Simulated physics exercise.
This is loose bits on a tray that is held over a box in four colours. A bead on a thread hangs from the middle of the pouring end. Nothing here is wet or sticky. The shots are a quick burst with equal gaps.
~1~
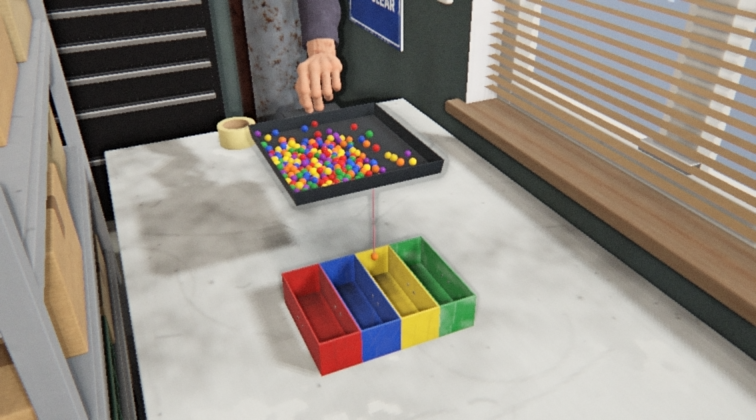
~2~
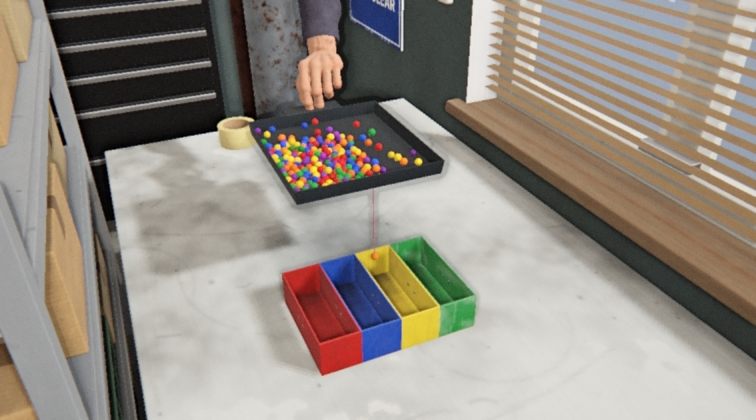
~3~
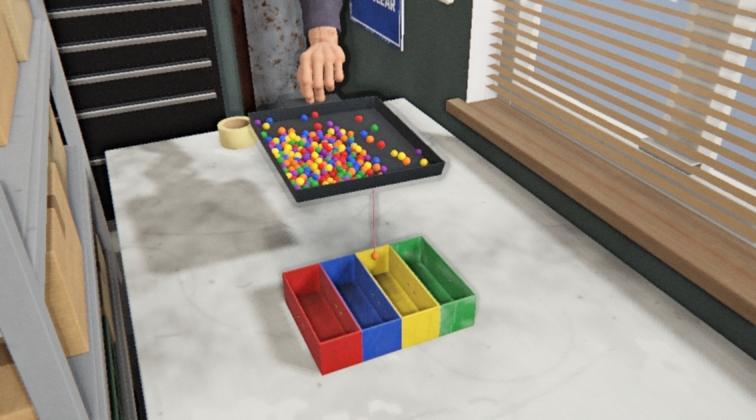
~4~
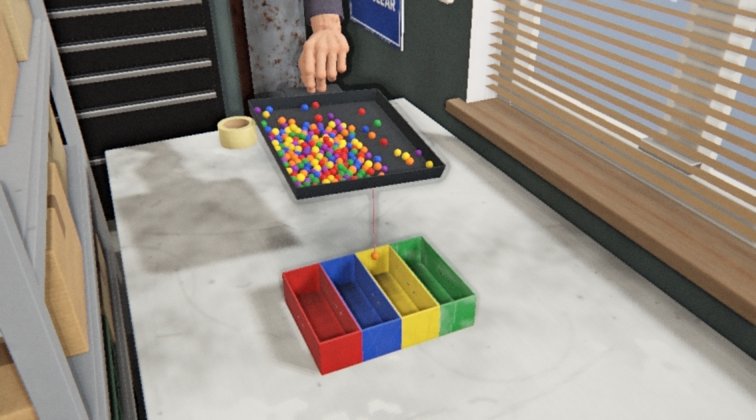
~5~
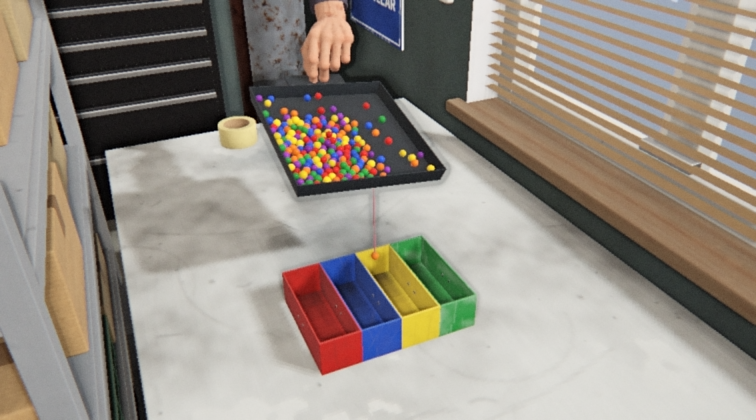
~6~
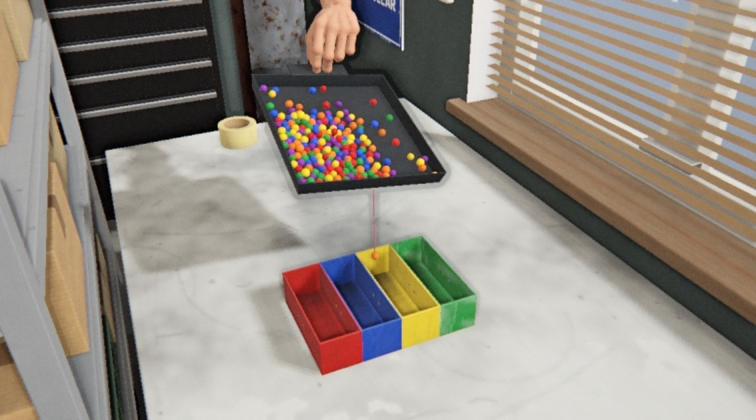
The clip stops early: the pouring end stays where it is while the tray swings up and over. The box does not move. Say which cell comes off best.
The green one ends fullest.
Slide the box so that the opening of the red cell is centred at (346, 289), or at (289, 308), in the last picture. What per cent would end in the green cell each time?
In turn 70 and 0 in a hundred.
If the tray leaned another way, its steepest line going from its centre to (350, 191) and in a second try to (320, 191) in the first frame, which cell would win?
In turn: The cell in red; the red one.
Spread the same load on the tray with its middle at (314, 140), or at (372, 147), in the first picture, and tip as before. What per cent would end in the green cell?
Near 50 % and 50 %.
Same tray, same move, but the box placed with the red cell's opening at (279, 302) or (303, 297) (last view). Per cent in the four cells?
The first gives 0 %, the second 20 %.
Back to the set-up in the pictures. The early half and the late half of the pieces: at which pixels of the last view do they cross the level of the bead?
At about (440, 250), then at (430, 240).
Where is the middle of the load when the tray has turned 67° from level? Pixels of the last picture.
Close to (399, 164).
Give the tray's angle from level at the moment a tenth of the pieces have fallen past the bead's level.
At some 80 degrees.
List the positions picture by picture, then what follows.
The first frame shows corners of the pouring end at (296, 191) and (441, 159), level; middle of the load at (320, 164), round plastic beads; bead on its thread at (374, 256); red cell at (341, 351); blue cell at (381, 338); yellow cell at (420, 325); green cell at (457, 313).
The second frame shows corners of the pouring end at (296, 191) and (442, 160), level; middle of the load at (320, 162).
The third frame shows corners of the pouring end at (297, 189) and (442, 162), tipped barely, lowest at the right corner; middle of the load at (320, 159), a small part on the move.
The fourth frame shows corners of the pouring end at (298, 186) and (443, 165), tipped a little, lowest at the right corner; middle of the load at (321, 154), a small part on the move.
The fifth frame shows corners of the pouring end at (299, 184) and (444, 168), tipped a little, lowest at the right corner; middle of the load at (323, 149), a small part on the move.
The sixth frame shows corners of the pouring end at (301, 182) and (444, 171), tipped clearly, lowest at the right corner; middle of the load at (328, 146), most on the move; red cell at (341, 350); blue cell at (382, 337); yellow cell at (421, 325); green cell at (458, 313).
Soon after the last picture, tray tipped steeply; nearly all on the tray; a stray few in the green cell; a small part falling or outside the box.
A little later, tray tipped past a quarter turn; a small part on the tray; about half in the green cell; a stray few in the yellow cell; about half falling or outside the box.
Later still, tray tipped past a quarter turn; about half in the green cell; a stray few in the yellow cell; about half falling or outside the box.
By the end, tray tipped past a quarter turn; about half in the green cell; a stray few in the yellow cell; none in the red cell; none in the blue cell; about half outside the box.
